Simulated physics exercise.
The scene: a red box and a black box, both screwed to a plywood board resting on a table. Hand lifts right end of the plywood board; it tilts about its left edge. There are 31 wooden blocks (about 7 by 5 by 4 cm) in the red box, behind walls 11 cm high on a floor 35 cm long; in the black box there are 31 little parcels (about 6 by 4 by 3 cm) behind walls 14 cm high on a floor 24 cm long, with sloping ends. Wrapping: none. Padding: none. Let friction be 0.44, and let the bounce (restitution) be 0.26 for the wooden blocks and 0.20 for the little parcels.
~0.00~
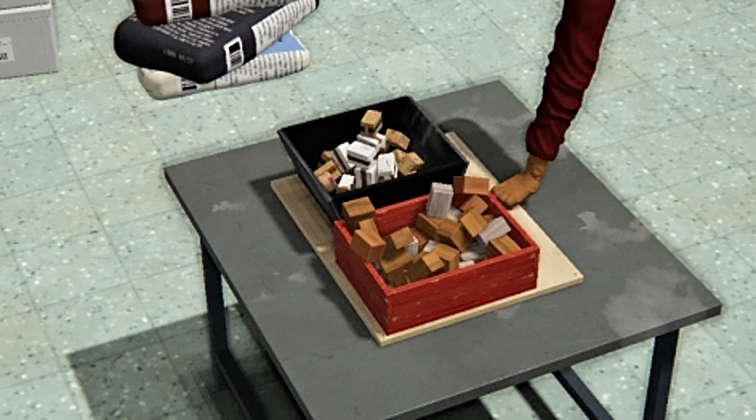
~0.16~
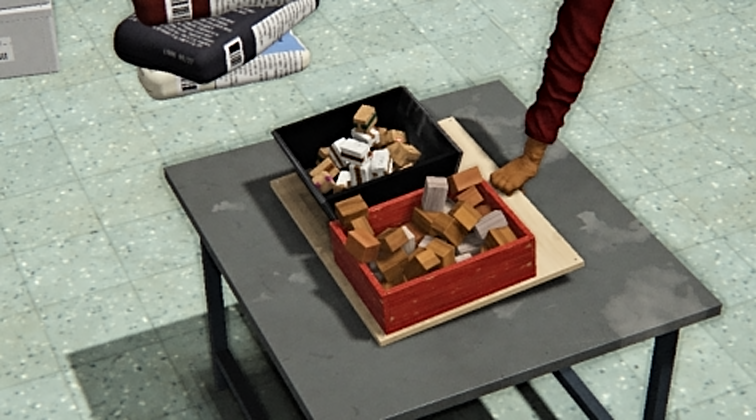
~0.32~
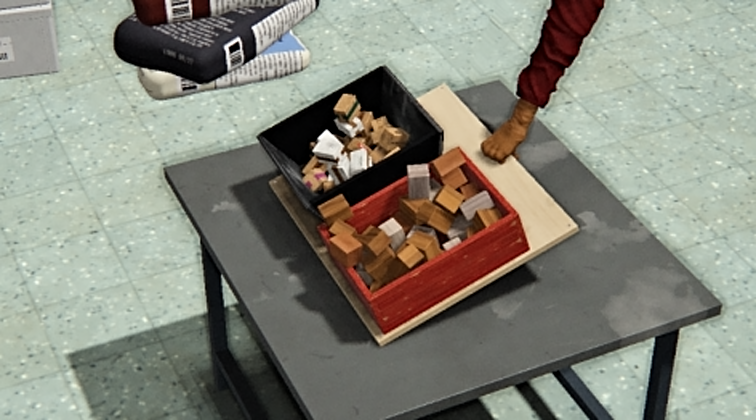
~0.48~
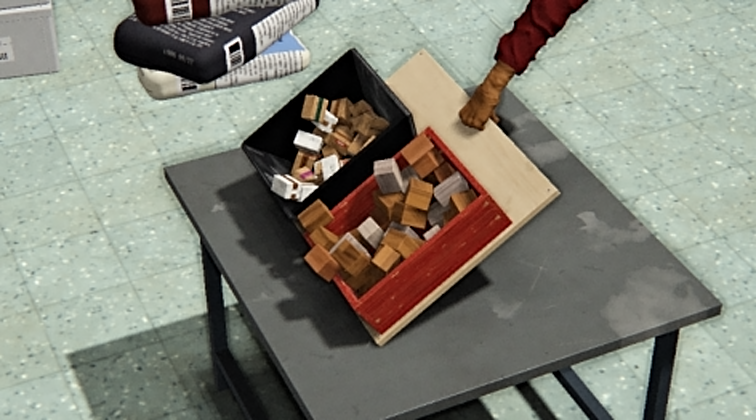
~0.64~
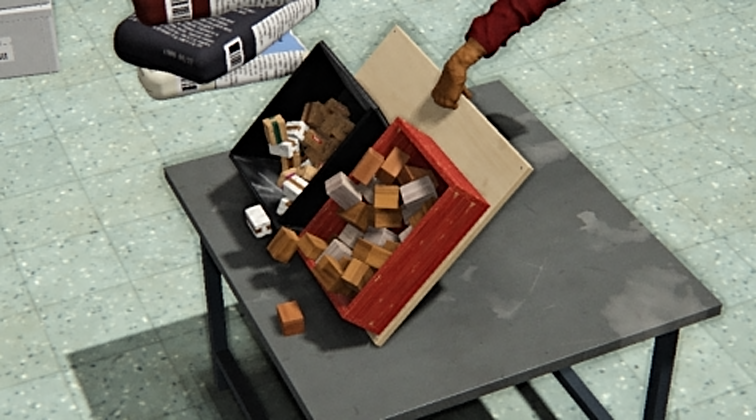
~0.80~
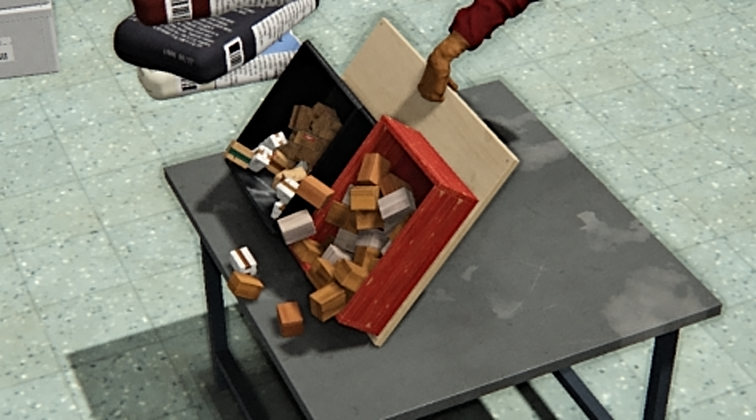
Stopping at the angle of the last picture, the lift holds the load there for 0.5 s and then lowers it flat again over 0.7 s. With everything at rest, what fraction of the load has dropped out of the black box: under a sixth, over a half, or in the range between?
Under a sixth.
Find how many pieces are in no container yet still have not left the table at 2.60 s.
Roughly 6.
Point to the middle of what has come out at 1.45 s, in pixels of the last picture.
The middle is roughly at pixel (264, 301).
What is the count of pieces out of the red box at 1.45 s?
Red box: About 6.
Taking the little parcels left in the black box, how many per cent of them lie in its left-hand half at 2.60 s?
Close to 70 in every hundred.
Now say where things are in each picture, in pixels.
In the first picture (we follow the rim corner now nearest the camera), black box at (332, 198); red box at (391, 292); tilt 0°; nothing out yet.
The second picture shows black box at (325, 199); red box at (386, 292); tilt 5°.
The third picture shows black box at (310, 203); red box at (373, 296); tilt 18°.
The fourth picture shows black box at (292, 212); red box at (357, 303); tilt 33°.
The fifth picture shows black box at (278, 223); red box at (346, 312); tilt 46°; 3 out, the lowest block at (291, 319).
The sixth picture shows black box at (273, 228); red box at (341, 316); tilt 51°; 3 out, the lowest parcel at (243, 263).
After 1.09 s, tilt 51°; 5 of 31 out of the red box and 2 of 31 out of the black box.
After 1.45 s, tilt 45°; 6 of 31 out of the red box and 2 of 31 out of the black box.
After 1.95 s, tilt 1°; 6 of 31 out of the red box and 2 of 31 out of the black box.
When it is over (at 2.60 s), 6 of 31 out of the red box and 2 of 31 out of the black box. Asked share, 2 of 31, 6 per cent.
